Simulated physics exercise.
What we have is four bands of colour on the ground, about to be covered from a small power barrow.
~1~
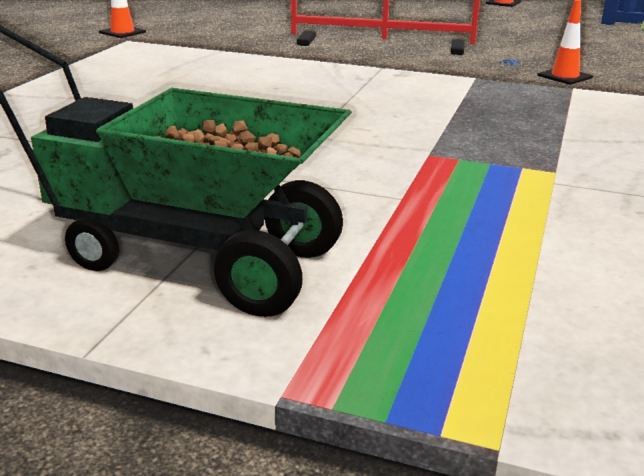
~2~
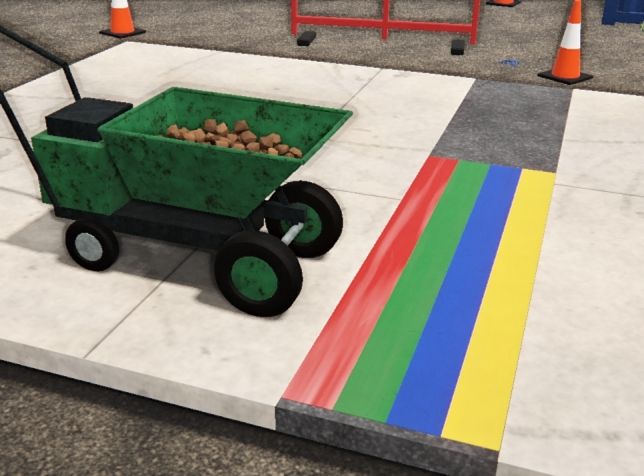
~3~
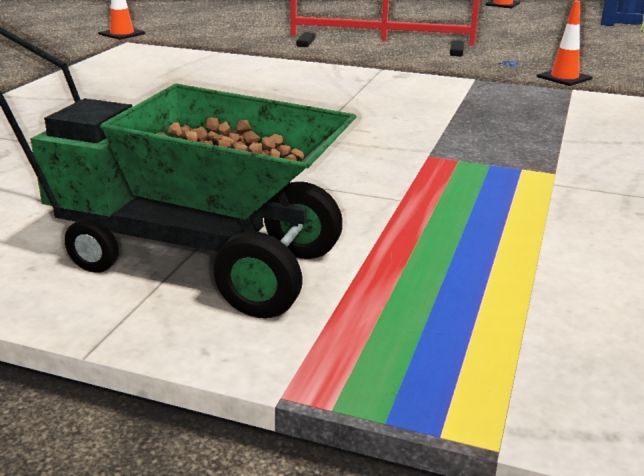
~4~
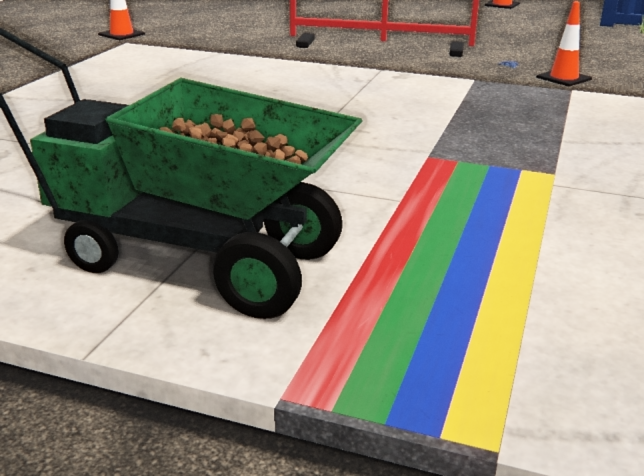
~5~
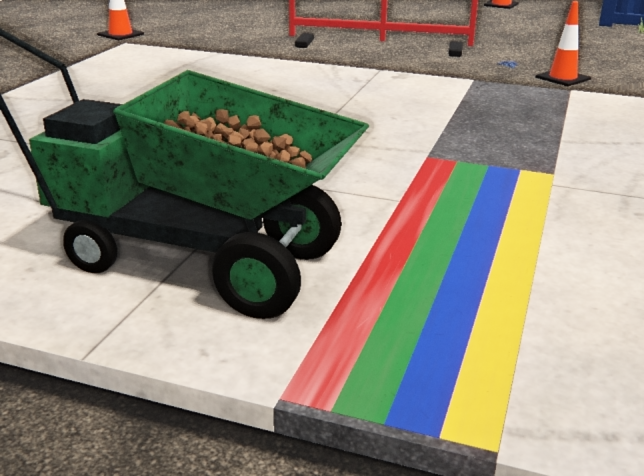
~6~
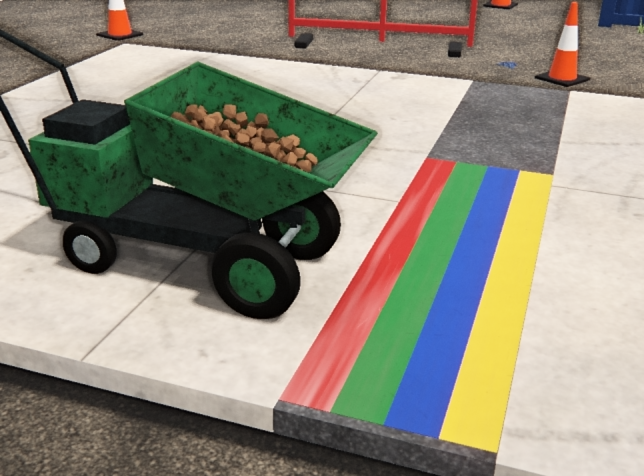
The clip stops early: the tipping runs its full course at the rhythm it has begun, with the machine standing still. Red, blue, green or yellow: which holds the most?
The blue strip carries the most.
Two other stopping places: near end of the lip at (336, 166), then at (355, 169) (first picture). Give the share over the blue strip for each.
About 30 and 10 per cent.
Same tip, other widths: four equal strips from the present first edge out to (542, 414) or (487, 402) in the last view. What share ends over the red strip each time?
The first gives 0 %, the second 0 %.
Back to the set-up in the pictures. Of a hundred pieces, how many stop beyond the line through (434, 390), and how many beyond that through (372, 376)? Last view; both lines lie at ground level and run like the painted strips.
The first gives 40 %, the second 70 %.
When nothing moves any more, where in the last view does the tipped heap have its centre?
Around (459, 314).
Shortly afterwards, skip tipped steeply; the whole lot in the skip.
Next, skip tipped right over; the bulk in the skip; a little over the green strip; a little over the blue strip.
Some moments later, skip tipped right over; near a quarter in the skip; a little over the green strip; near a third over the blue strip; near a quarter over the yellow strip; a little off the paint.
In the end, skip tipped right over; near a quarter in the skip; none at all over the red strip; a little over the green strip; near a third over the blue strip; near a quarter over the yellow strip; a little off the paint.
